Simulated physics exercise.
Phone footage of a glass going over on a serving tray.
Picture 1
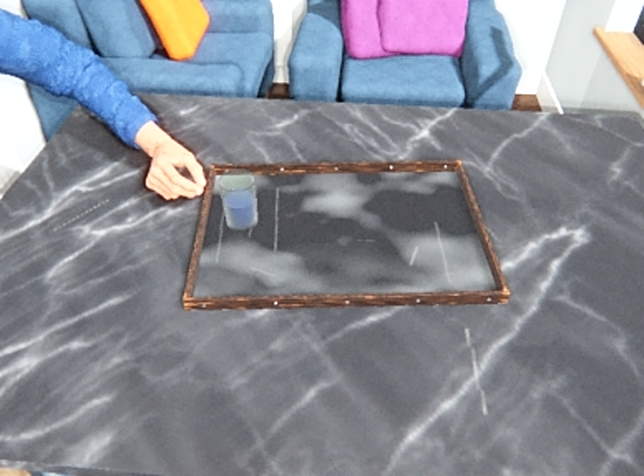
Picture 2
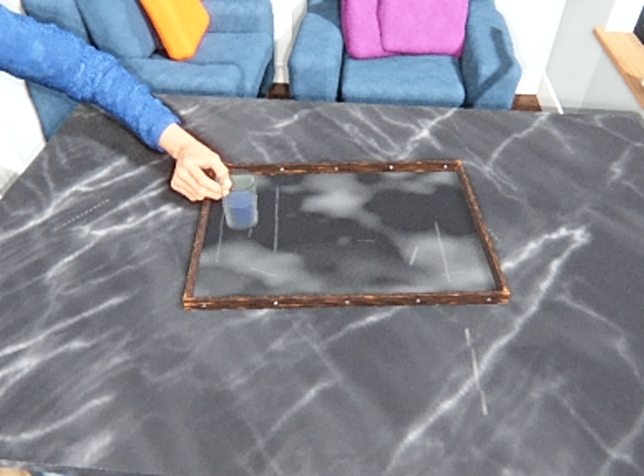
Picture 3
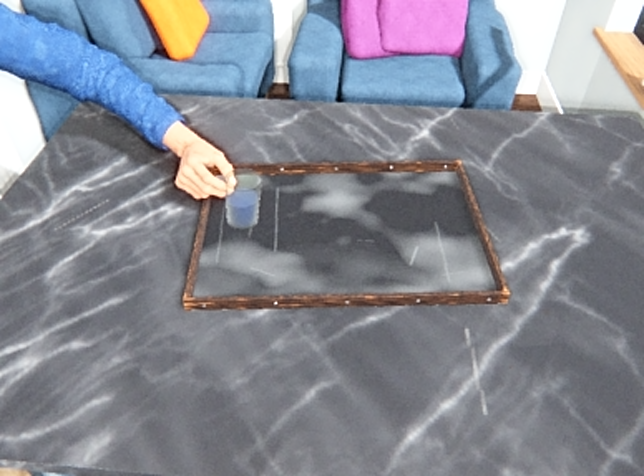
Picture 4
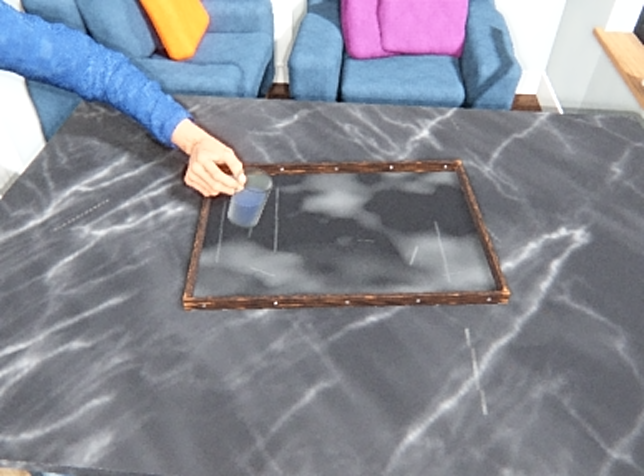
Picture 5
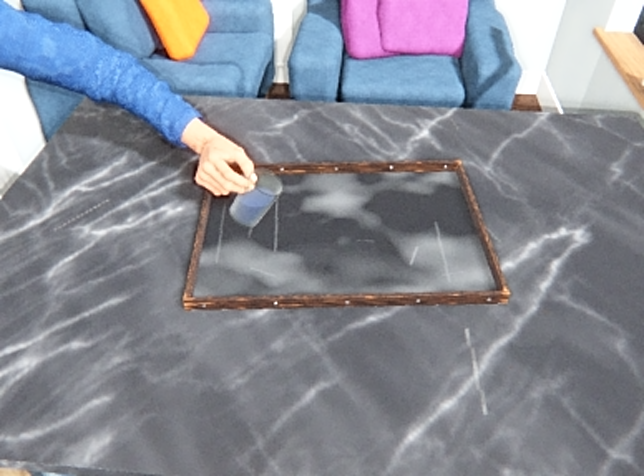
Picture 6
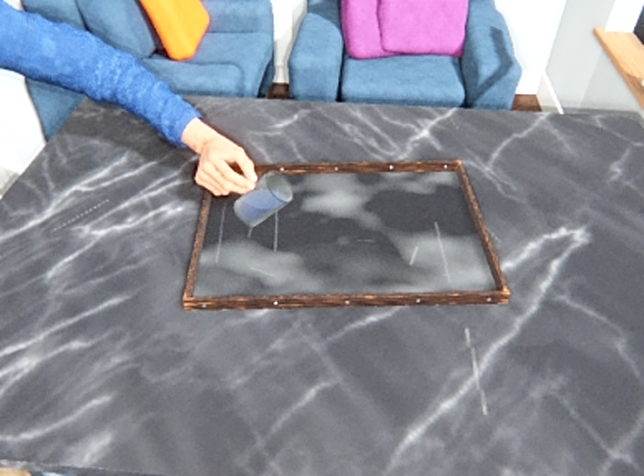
We see a hand in a blue sleeve reach to a glass about half full of bluish liquid on a wood-framed tray and push it near the top, and the glass leans further and further to the right.
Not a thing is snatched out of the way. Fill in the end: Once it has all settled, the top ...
Once it has all settled, the top is still dry.
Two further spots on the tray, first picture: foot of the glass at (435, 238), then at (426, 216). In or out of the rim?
First it wets the top as well, then it wets the top as well.
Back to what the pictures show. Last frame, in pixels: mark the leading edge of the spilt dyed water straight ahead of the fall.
I'd put the tip of it near (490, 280) in the last view.
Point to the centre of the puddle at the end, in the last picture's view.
Centre at roughly (418, 234).
Shortly, the glass lies in the tray; the puddle covers about as much as a plate; none is outside.
Then, the puddle covers about as much as a tray; none is outside.
At the finish, the puddle covers about as much as a tray; none is outside.
